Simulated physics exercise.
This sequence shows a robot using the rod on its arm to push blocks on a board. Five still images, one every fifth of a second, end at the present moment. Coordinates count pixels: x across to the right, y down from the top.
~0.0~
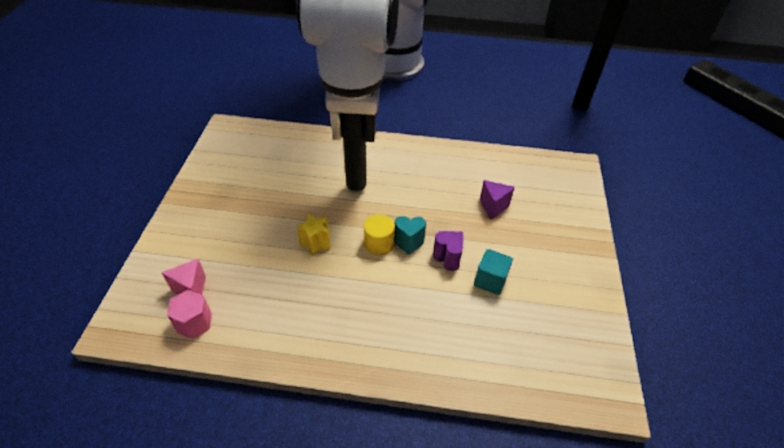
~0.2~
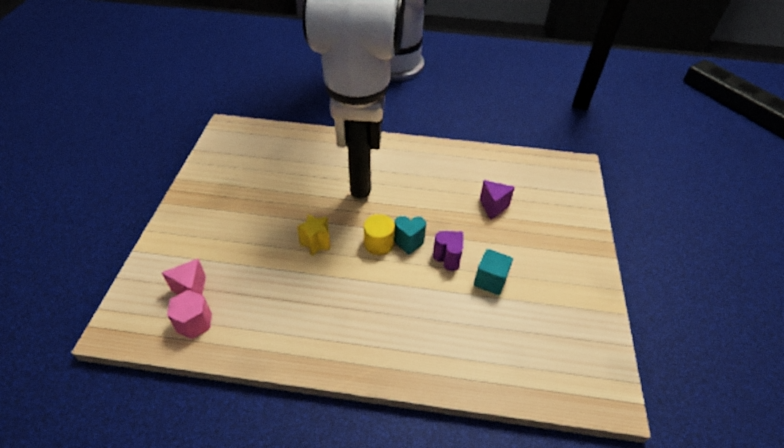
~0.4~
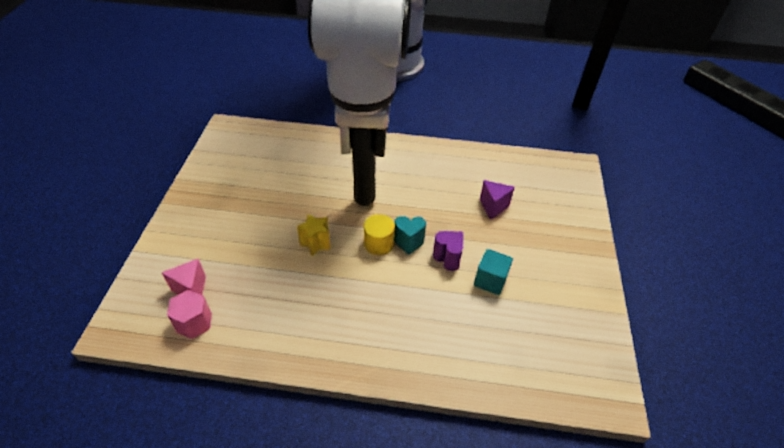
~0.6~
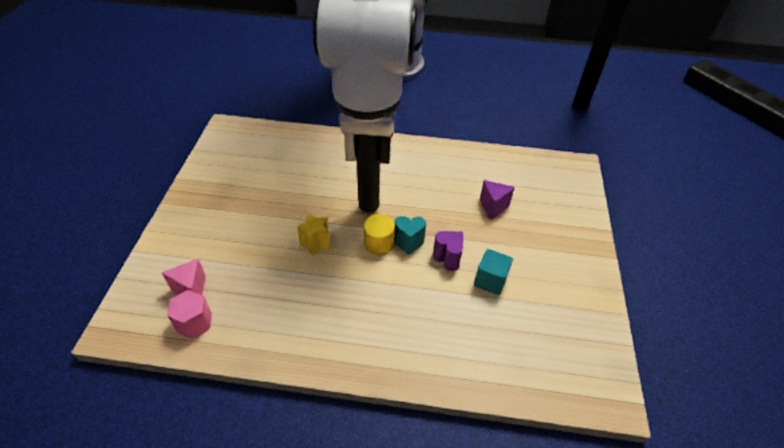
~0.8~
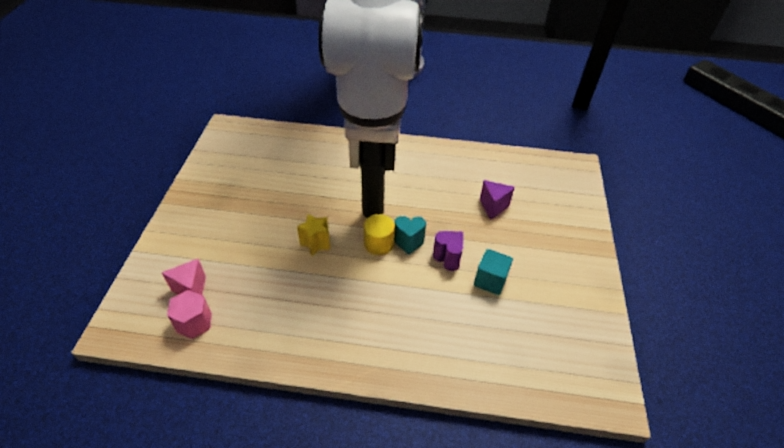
A robot arm with a black rod edged slowly forward and slightly right over a wooden board until its tip was close behind the yellow round block, while all the colored blocks stayed still.
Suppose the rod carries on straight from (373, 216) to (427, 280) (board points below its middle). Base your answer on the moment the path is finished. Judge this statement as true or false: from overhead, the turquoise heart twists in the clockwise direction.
False - the claim does not hold.
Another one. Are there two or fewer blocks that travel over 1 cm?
That would be a no.
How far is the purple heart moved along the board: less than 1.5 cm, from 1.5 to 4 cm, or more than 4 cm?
It will move between 1.5 and 4 cm.
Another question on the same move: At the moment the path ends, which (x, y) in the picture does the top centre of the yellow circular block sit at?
My prediction: (382, 249).
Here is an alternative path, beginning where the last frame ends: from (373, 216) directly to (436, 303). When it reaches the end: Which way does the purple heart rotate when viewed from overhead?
From above, it turns clockwise.
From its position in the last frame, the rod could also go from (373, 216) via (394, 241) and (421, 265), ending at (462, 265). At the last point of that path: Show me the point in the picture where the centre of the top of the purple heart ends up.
I'd expect the centre of its top face to be at (490, 234).
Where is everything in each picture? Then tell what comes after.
Tip of the rod at (356, 185), middles of tops, yellow circular block at (379, 225), turquoise heart at (411, 224), purple heart at (452, 240), turquoise square piece at (496, 263), in the first picture.
Rod at (361, 192), nothing pushed, in the second picture.
Rod at (365, 198), nothing pushed, in the third picture.
Rod at (369, 205), nothing pushed, in the fourth picture.
Rod at (373, 212), yellow circular block at (379, 225), turquoise heart at (411, 224), purple heart at (452, 240), turquoise square piece at (496, 263), in the fifth picture.
The first path, step by step. One third of the way, rod at (390, 232); yellow circular block at (381, 238); turquoise heart at (417, 227).
Two thirds of the way, rod at (408, 253); yellow circular block at (382, 249); turquoise heart at (434, 235), turned 80° anticlockwise; purple heart at (464, 241), turned 25° clockwise.
At the end, rod at (427, 275); yellow circular block at (382, 249); turquoise heart at (438, 238), turned 115° anticlockwise; purple heart at (466, 240), turned 35° clockwise; turquoise square piece unmoved.
